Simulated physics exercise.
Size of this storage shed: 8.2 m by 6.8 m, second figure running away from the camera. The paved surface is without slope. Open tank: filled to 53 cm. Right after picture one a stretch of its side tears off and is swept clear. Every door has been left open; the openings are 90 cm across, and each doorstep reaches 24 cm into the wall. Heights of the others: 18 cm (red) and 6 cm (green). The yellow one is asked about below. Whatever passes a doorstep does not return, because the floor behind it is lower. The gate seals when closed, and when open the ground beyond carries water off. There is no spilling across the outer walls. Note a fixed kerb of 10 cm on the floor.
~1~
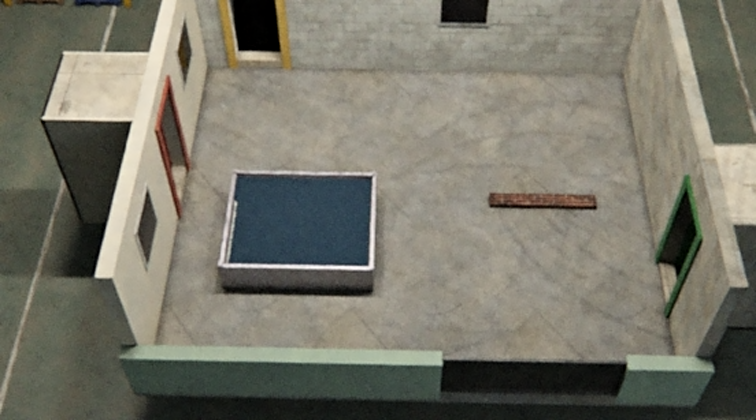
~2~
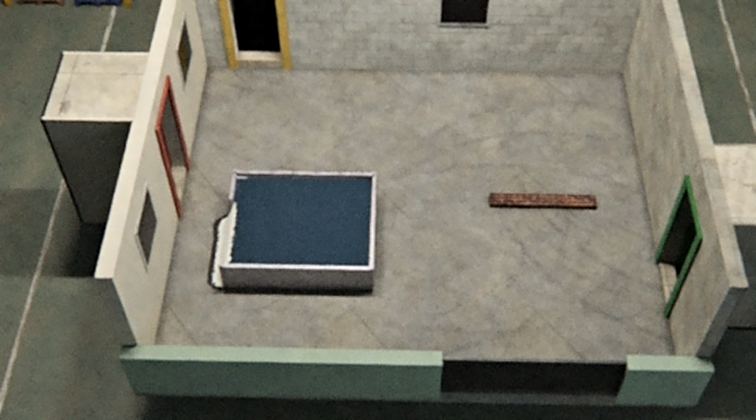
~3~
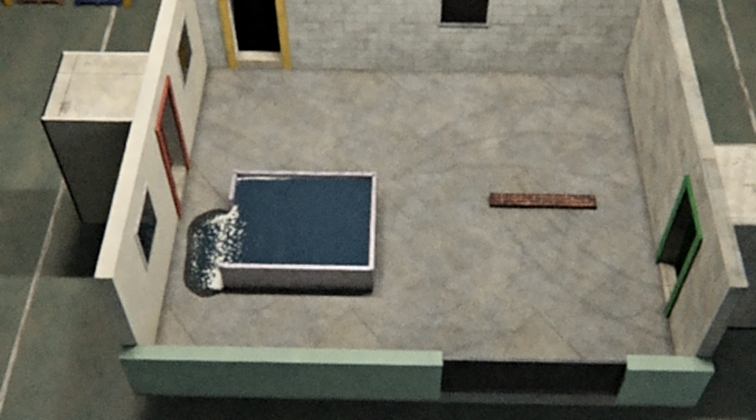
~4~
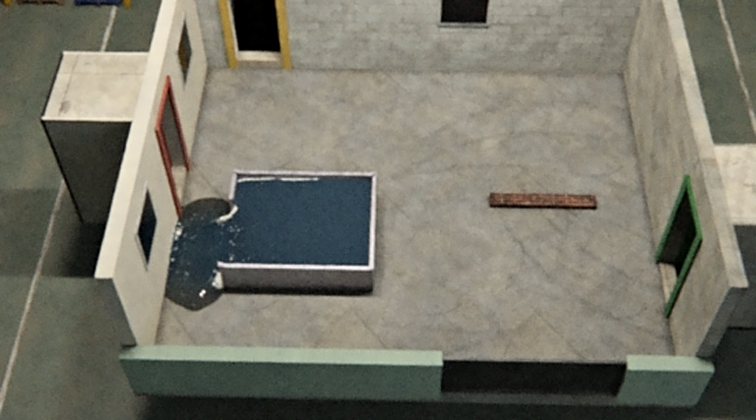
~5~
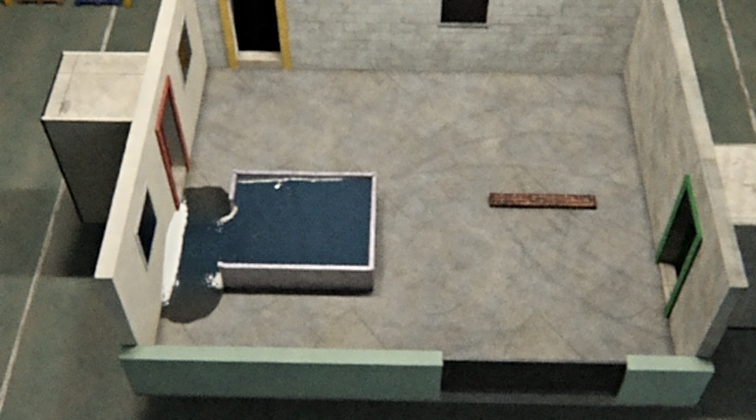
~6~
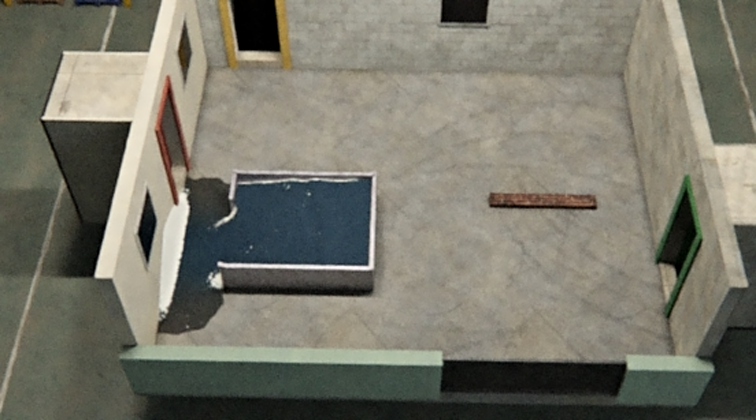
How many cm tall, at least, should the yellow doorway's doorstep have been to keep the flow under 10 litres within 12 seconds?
At least about 13 cm.
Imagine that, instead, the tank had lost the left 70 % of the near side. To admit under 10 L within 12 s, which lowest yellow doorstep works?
Required height: Approx. 12.0 cm.
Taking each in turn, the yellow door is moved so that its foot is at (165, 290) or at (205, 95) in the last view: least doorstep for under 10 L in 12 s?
First place around 33 cm, second around 8.0 cm.
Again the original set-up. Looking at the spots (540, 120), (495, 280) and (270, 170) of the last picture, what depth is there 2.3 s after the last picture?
Roughly 0, 0 and 2 centimetres.
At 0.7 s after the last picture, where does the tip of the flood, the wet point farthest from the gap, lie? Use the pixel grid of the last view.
Around (196, 132).
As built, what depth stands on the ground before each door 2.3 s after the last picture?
Red door: 14 cm; yellow door: 16 cm; green door: 0 cm.
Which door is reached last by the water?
It's the green one.
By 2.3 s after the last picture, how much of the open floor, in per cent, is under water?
Near 30 per cent of the open floor.
Then, 0.7 s after the last picture water covers 10 % of the floor, deepest (42 cm) near (172, 258); it has not reached the yellow door.
Then, 2.3 s after the last picture water covers 30 % of the floor, deepest (34 cm) near (150, 372); 16 cm at the yellow door, 0 litres in over its 19 cm doorstep.
Then, 11.3 s after the last picture water covers 95 % of the floor, deepest (8 cm) near (629, 184); 5 cm at the yellow door, 0 litres in over its 19 cm doorstep.
At the yellow door as built, the water peaked near 18 cm, 2.7 s after the last picture.
With a doorstep of 11.5 cm, 21 litres would have come in within the 12 s; with 15.5 cm, 2 litres. So under 10 litres takes about 13 cm.
